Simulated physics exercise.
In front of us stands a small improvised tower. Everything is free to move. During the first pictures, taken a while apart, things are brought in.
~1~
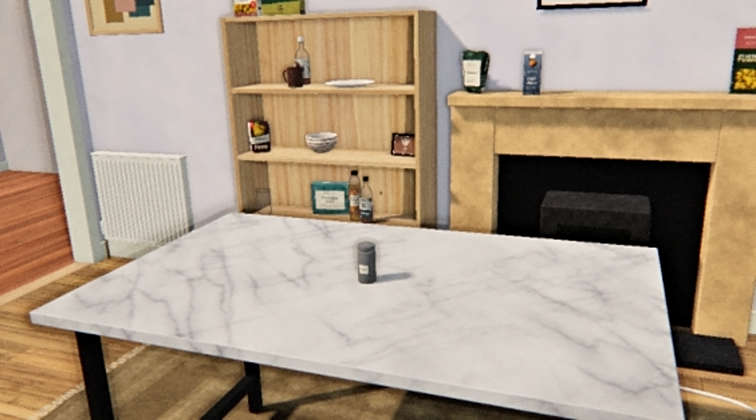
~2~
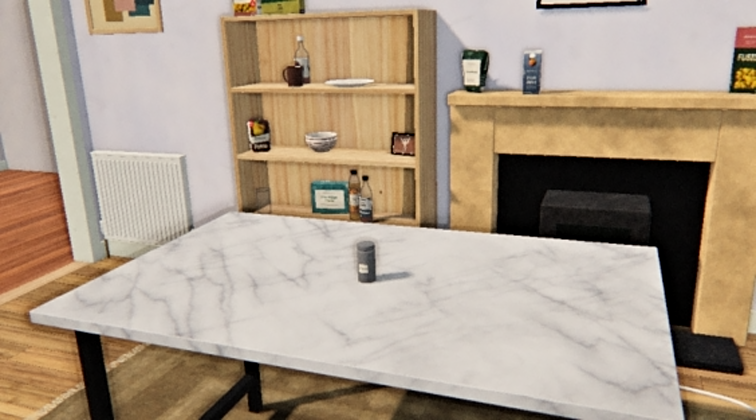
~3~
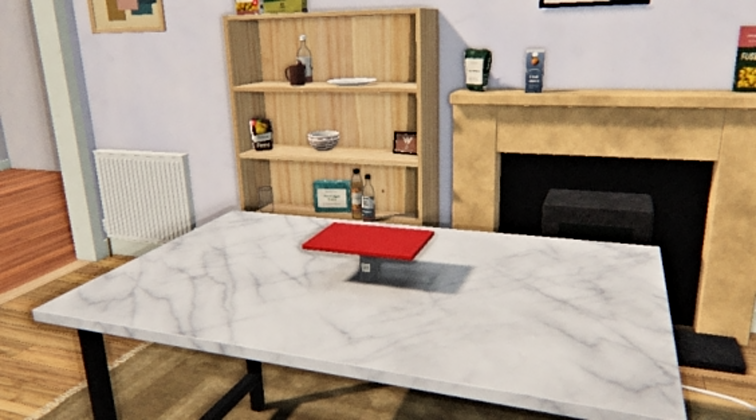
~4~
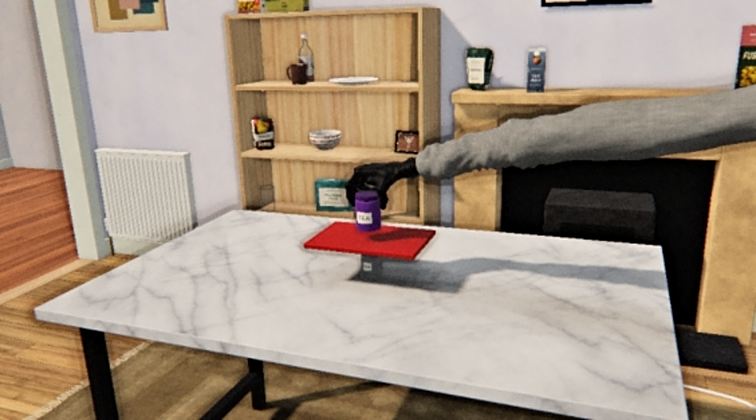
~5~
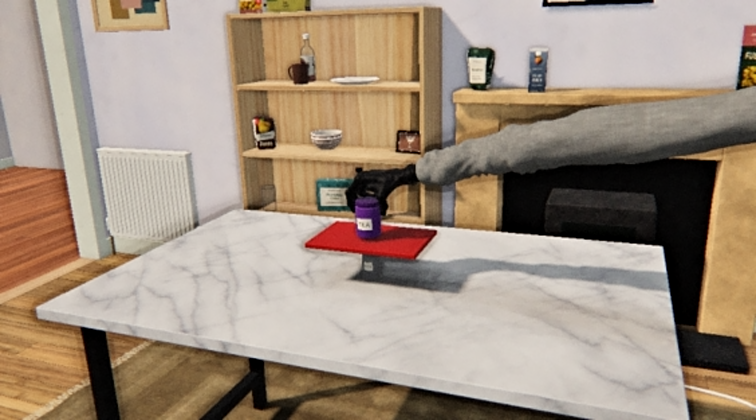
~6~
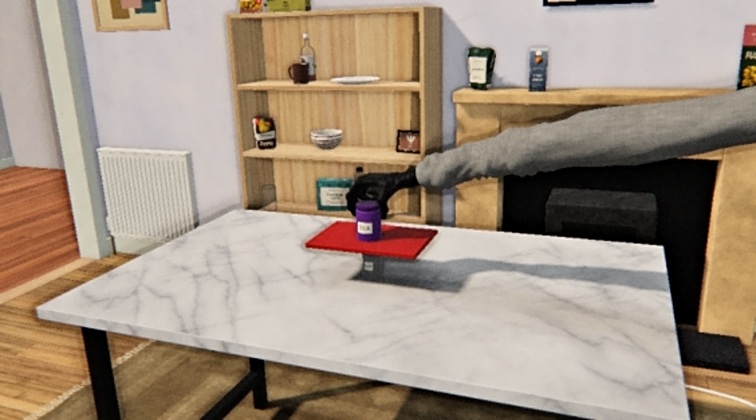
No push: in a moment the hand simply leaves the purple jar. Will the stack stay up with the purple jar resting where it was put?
It stays steady.
Then, 0.80 s past the last view, nothing moves.
Then, 1.70 s past the last view, purple jar resting near (369, 221).
Finally, all 3 still in place. Final places as the last picture's camera would see them, purple jar near (369, 221). The stack keeps its balance.
